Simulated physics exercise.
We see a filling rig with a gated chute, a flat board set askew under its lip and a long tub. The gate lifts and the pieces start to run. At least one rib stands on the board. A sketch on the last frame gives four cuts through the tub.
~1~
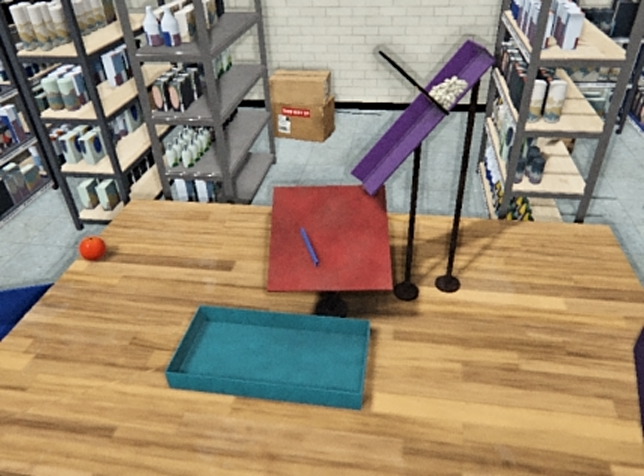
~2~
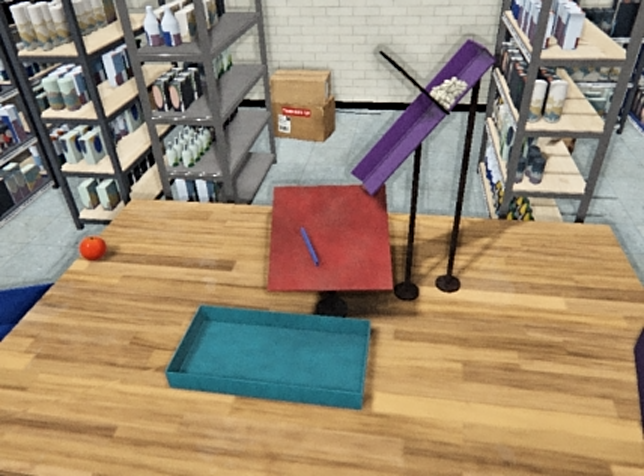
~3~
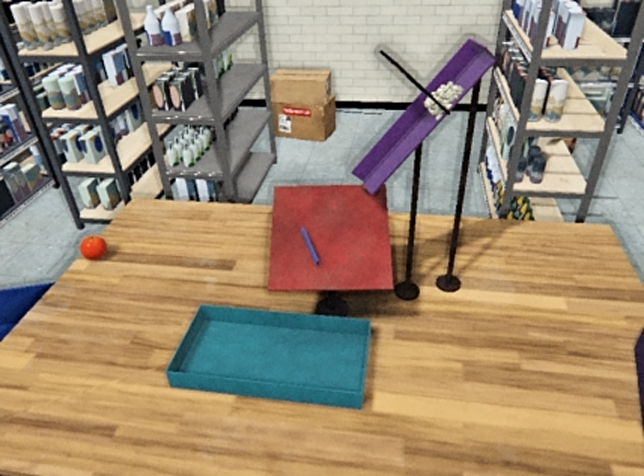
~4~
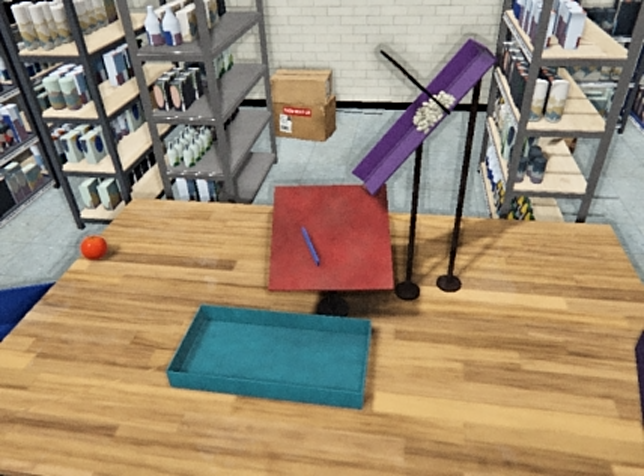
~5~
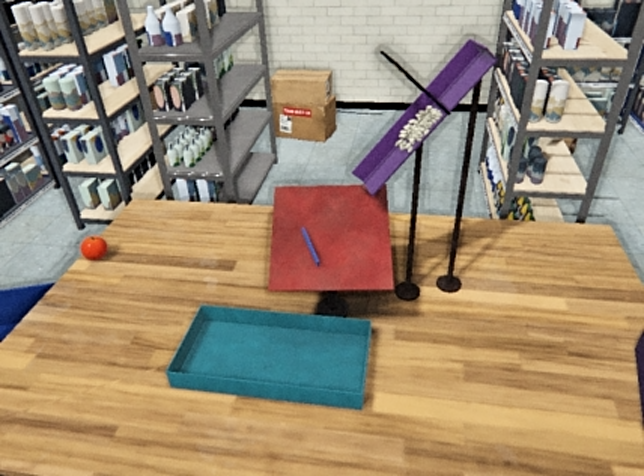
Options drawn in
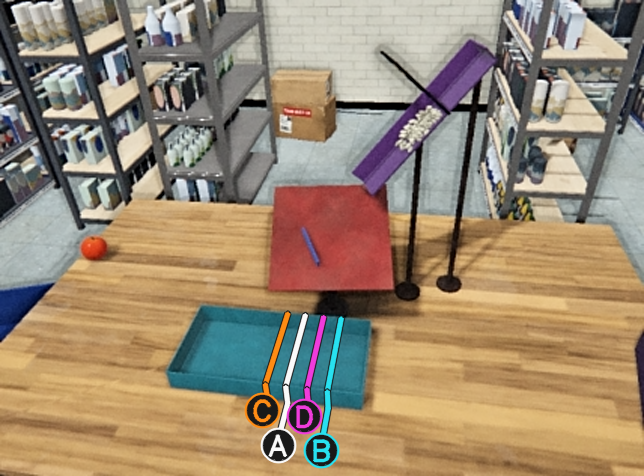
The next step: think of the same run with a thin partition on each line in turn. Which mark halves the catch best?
Go for B.
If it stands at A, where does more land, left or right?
More lands on the right.
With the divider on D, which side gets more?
The right side.
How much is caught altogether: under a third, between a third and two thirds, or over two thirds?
About that: Over two thirds.
On the marked copy, line A crosses the front rim at (285, 385); line B crosses the front rim at (327, 390); line C crosses the front rim at (265, 383); line D crosses the front rim at (307, 388).
With A, of what is caught, a small part on the left of the divider, most on the right.
With B, of what is caught, about half on the left of the divider, about half on the right.
With C, of what is caught, a small part on the left of the divider, most on the right.
With D, of what is caught, about a quarter on the left of the divider, most on the right.
